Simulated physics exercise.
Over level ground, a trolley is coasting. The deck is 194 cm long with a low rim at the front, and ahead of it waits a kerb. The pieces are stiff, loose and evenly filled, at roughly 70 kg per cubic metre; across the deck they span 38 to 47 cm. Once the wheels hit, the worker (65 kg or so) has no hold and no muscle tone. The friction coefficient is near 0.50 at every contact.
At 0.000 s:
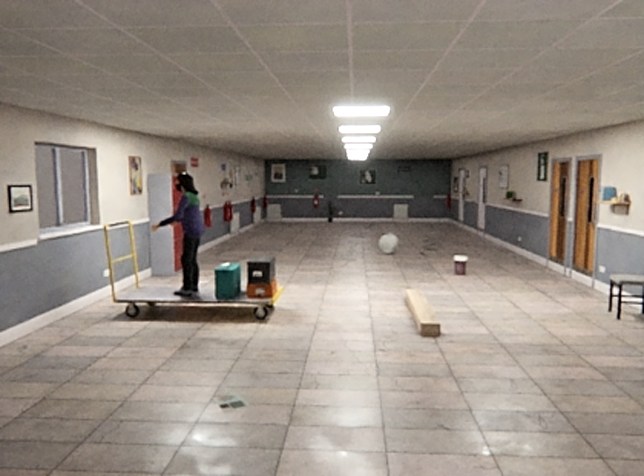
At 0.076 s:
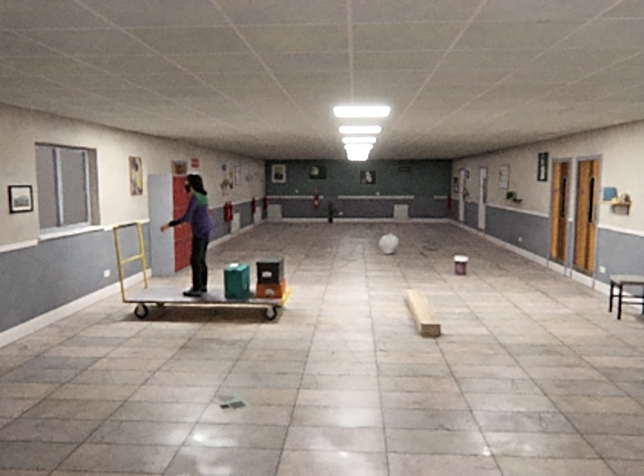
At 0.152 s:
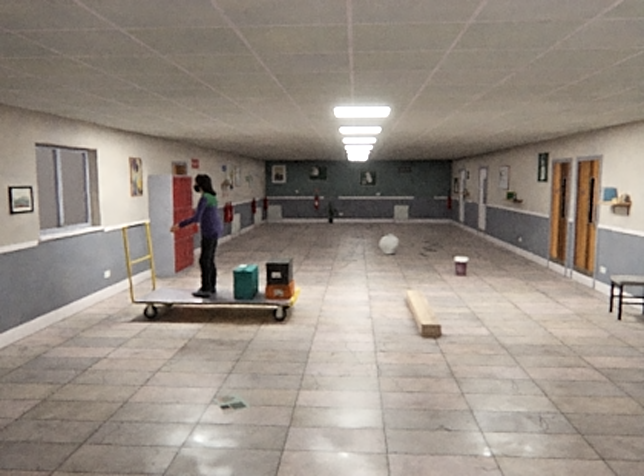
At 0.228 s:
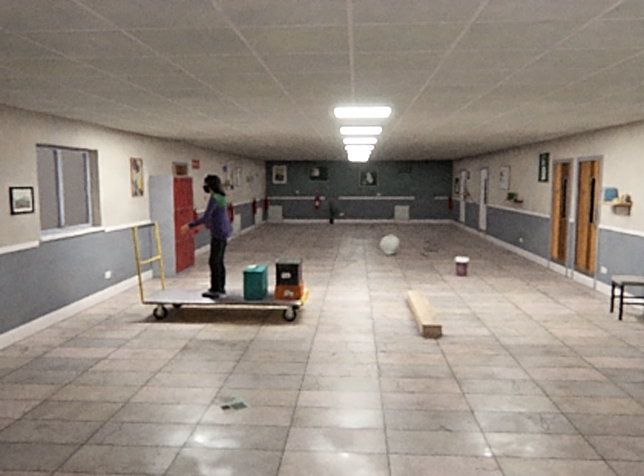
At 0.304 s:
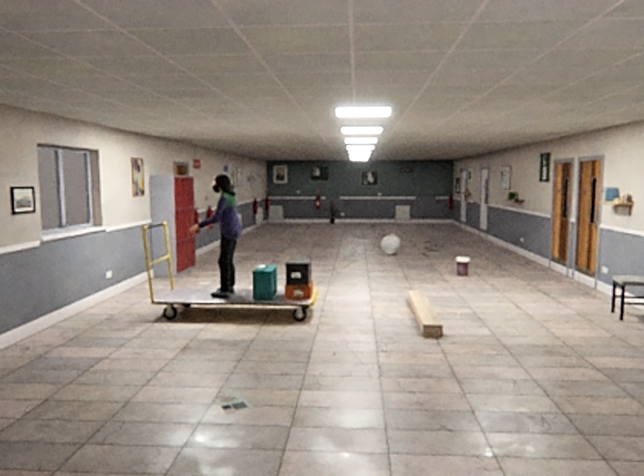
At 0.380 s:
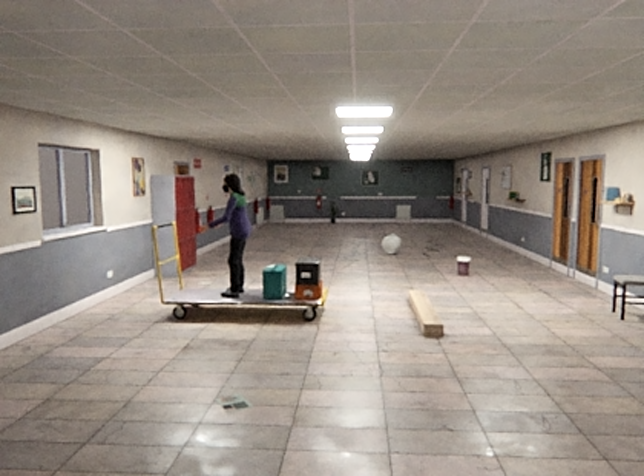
A worker in a purple top and dark trousers stands on a flat trolley at the left of a long, tiled hall, seen from a fixed, level view down its length. Behind a teal box and a black-and-orange one is the trolley's yellow handle, while a pale beam, white ball and small tub sit on the floor. The trolley rolls steadily rightward, carrying worker and boxes, as the worker's arms shift slightly.
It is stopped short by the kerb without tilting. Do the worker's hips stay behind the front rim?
Most likely it is staying behind the lip.
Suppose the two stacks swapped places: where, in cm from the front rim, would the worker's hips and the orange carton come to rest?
Swapped: Hips 50 cm behind; orange 40 cm behind.
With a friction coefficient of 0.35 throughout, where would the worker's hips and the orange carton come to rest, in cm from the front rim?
Both stay short of the rim, the hips by 30 cm and the orange one by 20 cm.
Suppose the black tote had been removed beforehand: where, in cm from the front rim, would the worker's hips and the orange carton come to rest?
Then hips 30 behind, orange 20 behind.
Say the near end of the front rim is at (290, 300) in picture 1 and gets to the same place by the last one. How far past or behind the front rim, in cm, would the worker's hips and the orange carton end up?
The hips would end 50 cm behind the front rim, and the orange item 20 cm behind it.
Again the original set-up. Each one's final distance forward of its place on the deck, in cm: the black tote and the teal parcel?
The black one ends 75 cm ahead of its place and the teal one 15 cm ahead.
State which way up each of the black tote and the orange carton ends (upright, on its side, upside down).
At rest: Black upside down, orange upright.
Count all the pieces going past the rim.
1 in all.
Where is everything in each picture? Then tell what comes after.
Hips (194, 229), black tote (262, 270), rim corner (273, 302); 179 cm still to roll, in the first frame.
Hips (203, 229), black tote (271, 270), rim corner (282, 302); 167 cm still to roll, in the second frame.
Hips (212, 230), black tote (280, 271), rim corner (292, 303); 156 cm still to roll, in the third frame.
Hips (221, 230), black tote (289, 271), rim corner (302, 304); 145 cm still to roll, in the fourth frame.
Hips (231, 230), black tote (299, 271), rim corner (312, 304); 133 cm still to roll, in the fifth frame.
Hips (240, 230), black tote (309, 271), rim corner (322, 303); 122 cm still to roll. Speed about 1.5 m/s, in the sixth frame.
After 1.20 s the deck stops.
After 1.45 s the worker's hips are 63 cm behind the rim, near (373, 244) in the last picture's view.
After 1.75 s the worker's hips are 28 cm behind the rim, near (401, 262) in the last picture's view.
After 2.20 s the worker's hips are 25 cm behind the rim, near (403, 263) in the last picture's view.
Final state at 3.1 s, past the rim, black tote; behind it, orange carton, teal parcel and the worker's hips.
